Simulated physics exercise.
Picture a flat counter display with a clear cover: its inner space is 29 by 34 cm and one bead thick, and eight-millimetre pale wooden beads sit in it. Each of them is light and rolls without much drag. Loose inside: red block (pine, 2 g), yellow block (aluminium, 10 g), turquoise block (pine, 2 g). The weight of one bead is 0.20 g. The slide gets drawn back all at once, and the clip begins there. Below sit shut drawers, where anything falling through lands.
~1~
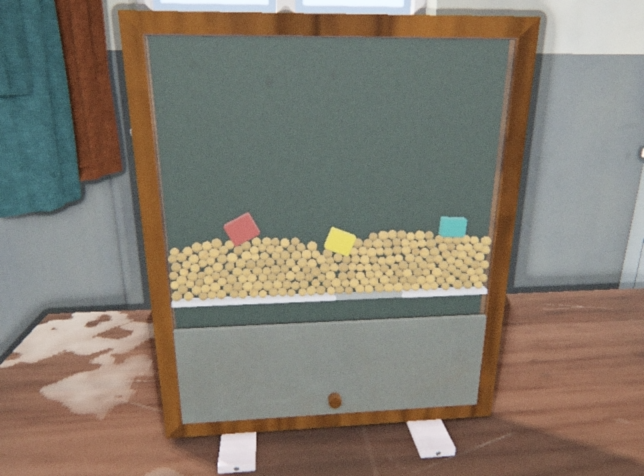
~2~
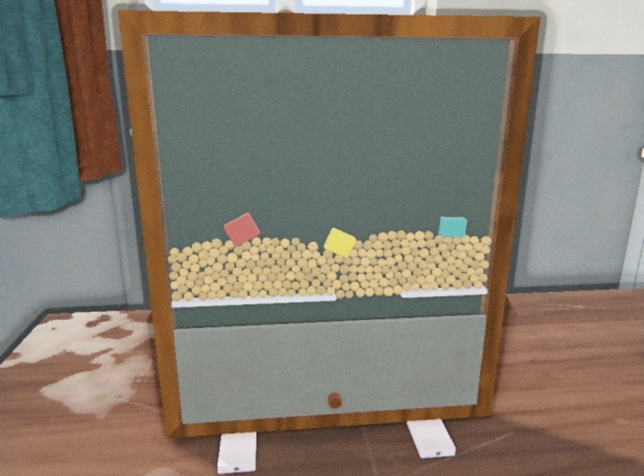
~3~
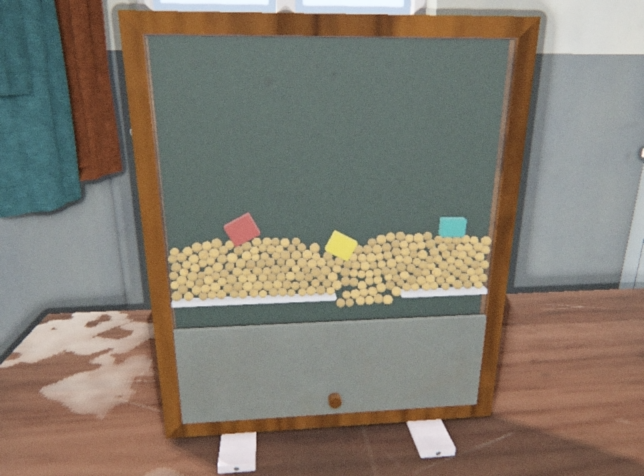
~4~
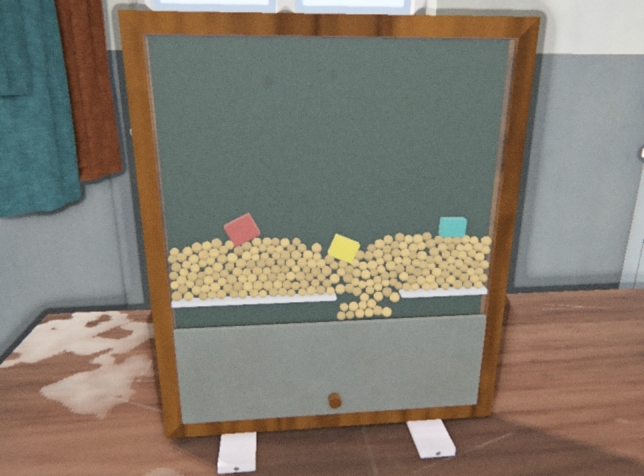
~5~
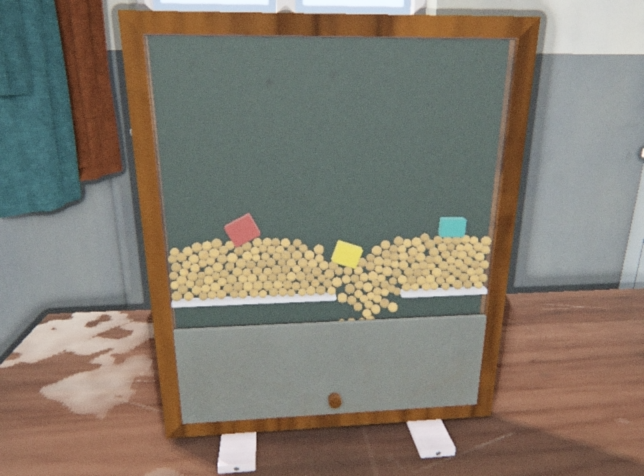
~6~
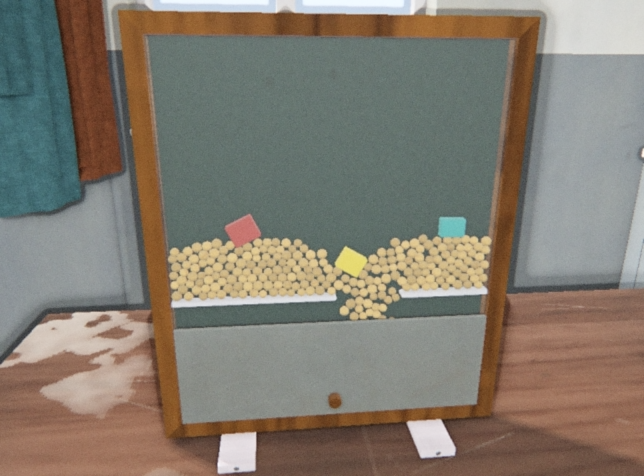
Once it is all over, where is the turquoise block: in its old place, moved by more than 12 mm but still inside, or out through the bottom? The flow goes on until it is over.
Gone below.
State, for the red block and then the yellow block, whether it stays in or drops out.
Red: Remains; yellow: Falls through.
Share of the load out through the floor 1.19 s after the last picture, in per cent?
That would be around 50 per cent.
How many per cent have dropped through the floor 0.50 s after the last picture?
Roughly 40 per cent.
Then, 0.16 s after the last picture, 25 % are out; red block moved 0.2 cm tilted 25°; yellow block below the floor; turquoise block moved 0.7 cm tilted 9°.
Then, 0.50 s after the last picture, 40 % are out; red block moved 0.2 cm tilted 25°; yellow block below the floor; turquoise block below the floor.
Then, 1.19 s after the last picture, 50 % are out; red block moved 0.2 cm tilted 26°; yellow block below the floor; turquoise block below the floor.
All still 1.6 s after it, 50 % are out; red block moved 0.2 cm tilted 26°; yellow block below the floor; turquoise block below the floor.
